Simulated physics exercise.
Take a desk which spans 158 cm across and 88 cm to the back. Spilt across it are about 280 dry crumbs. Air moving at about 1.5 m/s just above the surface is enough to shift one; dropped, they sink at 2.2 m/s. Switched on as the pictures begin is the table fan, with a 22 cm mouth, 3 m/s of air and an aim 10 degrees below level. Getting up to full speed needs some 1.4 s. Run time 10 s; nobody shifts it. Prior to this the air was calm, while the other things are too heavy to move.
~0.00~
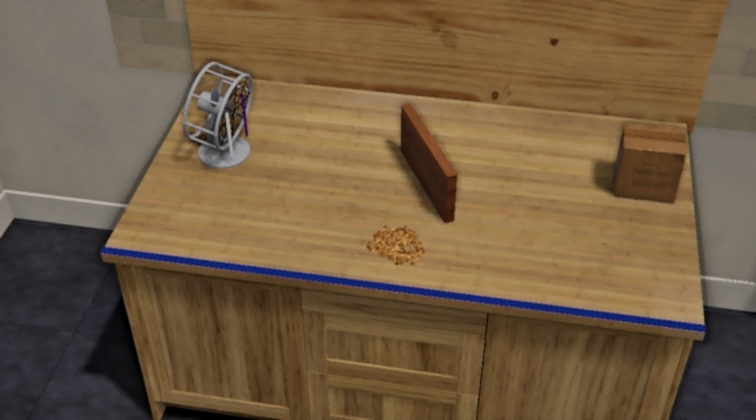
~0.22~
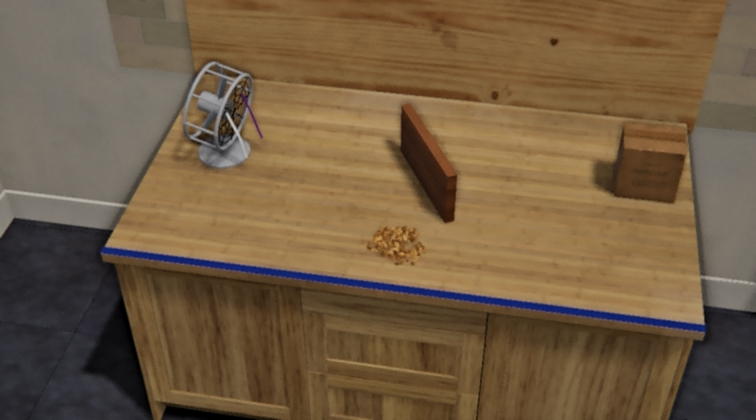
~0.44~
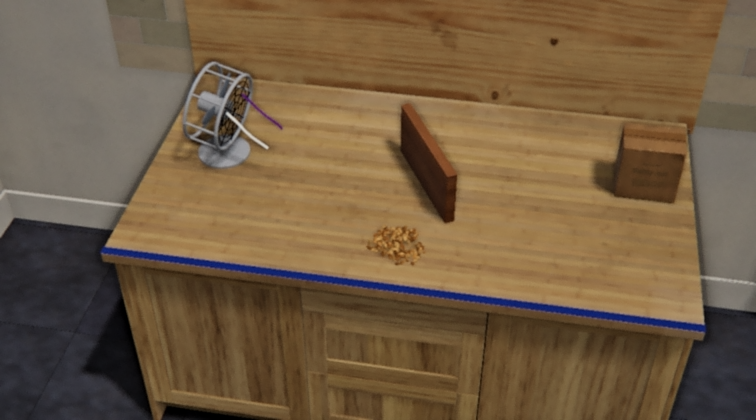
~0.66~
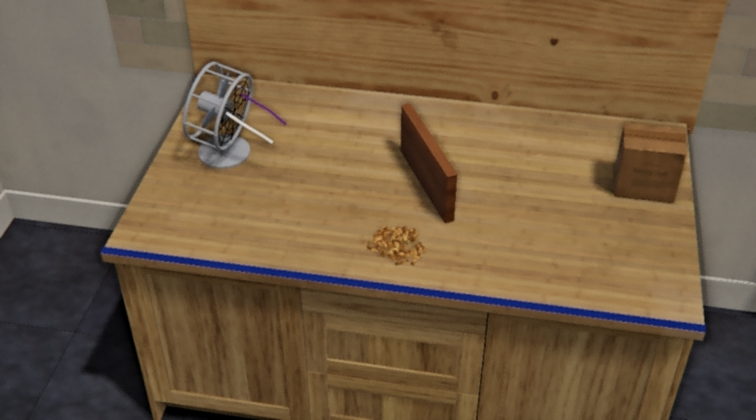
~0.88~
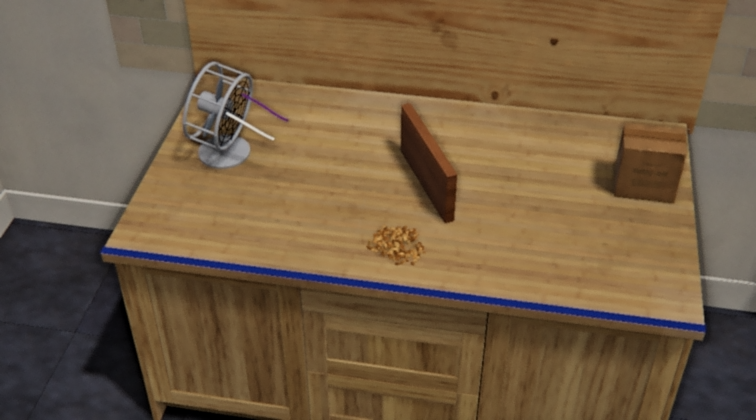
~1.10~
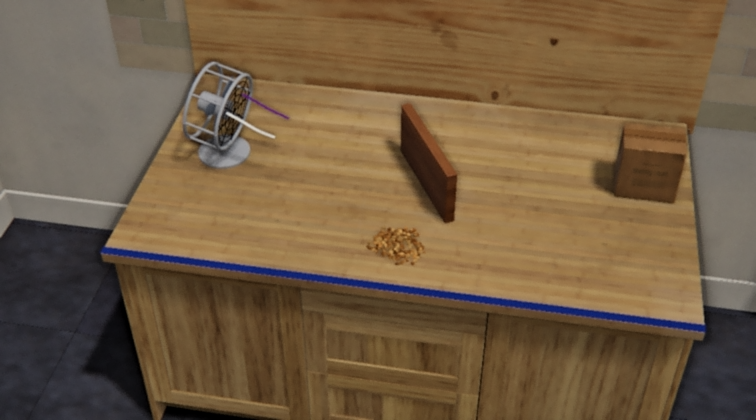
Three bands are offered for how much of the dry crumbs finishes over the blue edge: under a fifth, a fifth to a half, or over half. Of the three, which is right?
The greater part.
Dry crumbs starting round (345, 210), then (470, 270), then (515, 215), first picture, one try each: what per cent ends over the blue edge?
In turn about 100 %, 100 %, 0 %.
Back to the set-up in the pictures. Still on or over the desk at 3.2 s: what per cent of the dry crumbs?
It should be roughly 0 % by then.
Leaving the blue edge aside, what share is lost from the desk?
That works out to near 0 per cent.
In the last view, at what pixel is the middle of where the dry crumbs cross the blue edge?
Close to pixel (446, 299).
After 2.0 s the count stands so, 100 % are over the blue edge.
After 3.2 s the count stands so, 100 % are over the blue edge.
After 5.5 s the count stands so, 100 % are over the blue edge.
After 10.0 s, at the end, 100 % are over the blue edge.
